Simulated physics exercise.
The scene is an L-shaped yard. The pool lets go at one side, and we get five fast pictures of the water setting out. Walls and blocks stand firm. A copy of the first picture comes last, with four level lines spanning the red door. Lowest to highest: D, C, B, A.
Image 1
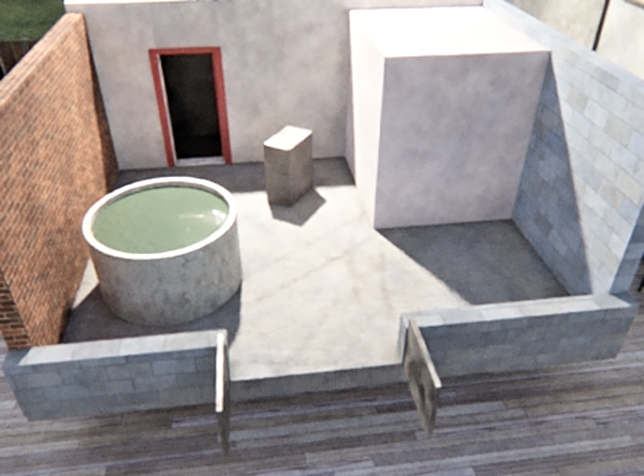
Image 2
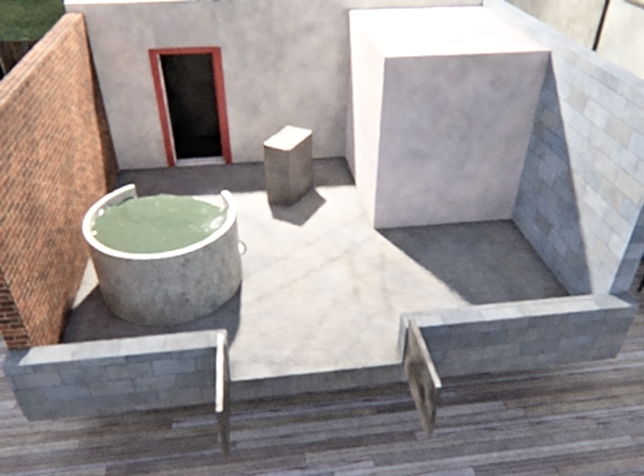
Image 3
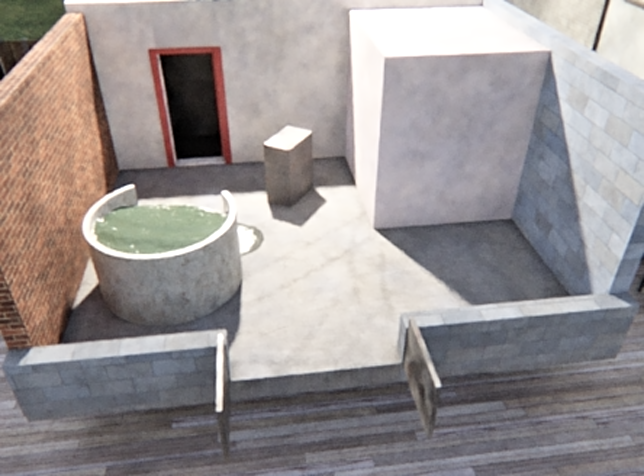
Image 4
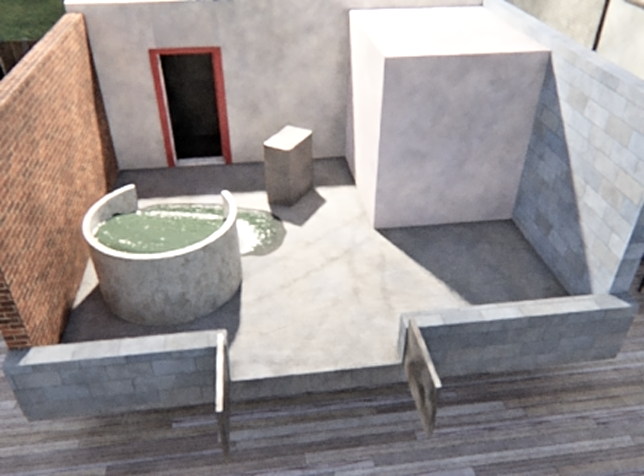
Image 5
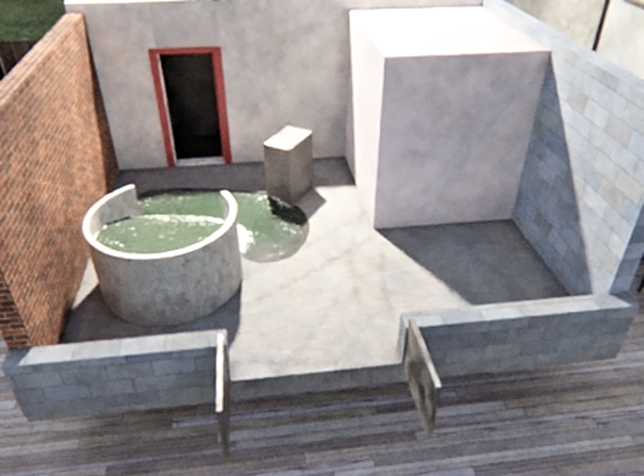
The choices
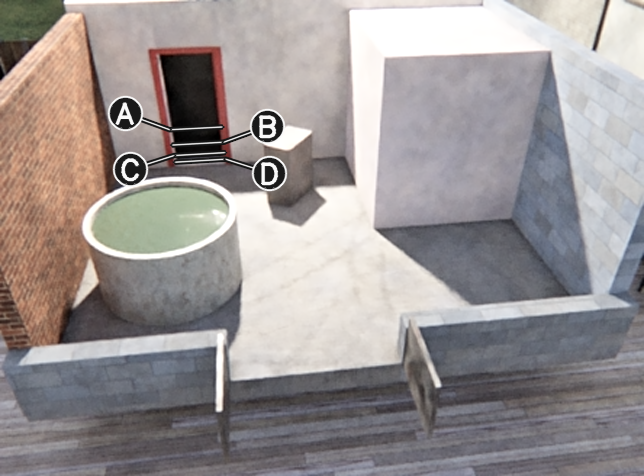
At the start, a round pool of green water sits still in a walled yard with a red-framed doorway and an open gate. The back of the pool's wall opens, and water pours out behind it, then spreads rightward across the paving to the small block as the level inside drops.
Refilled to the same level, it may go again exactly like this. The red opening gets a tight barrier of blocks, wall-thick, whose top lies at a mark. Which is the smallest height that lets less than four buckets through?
Height B.
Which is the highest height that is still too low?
The answer is C.
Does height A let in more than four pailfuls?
No.
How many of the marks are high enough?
Two.
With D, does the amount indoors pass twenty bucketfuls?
Yes, it does.
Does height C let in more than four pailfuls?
Yes, it does.
On the marked copy, A at (196, 128); B at (198, 143); C at (199, 154); D at (200, 160); from the bottom up D, C, B, A.
For height A, nothing gets over.
For height B, a splash gets over, under a bucket.
For height C, about 13 bucketfuls get in.
For height D, dozens of bucketfuls pour in.
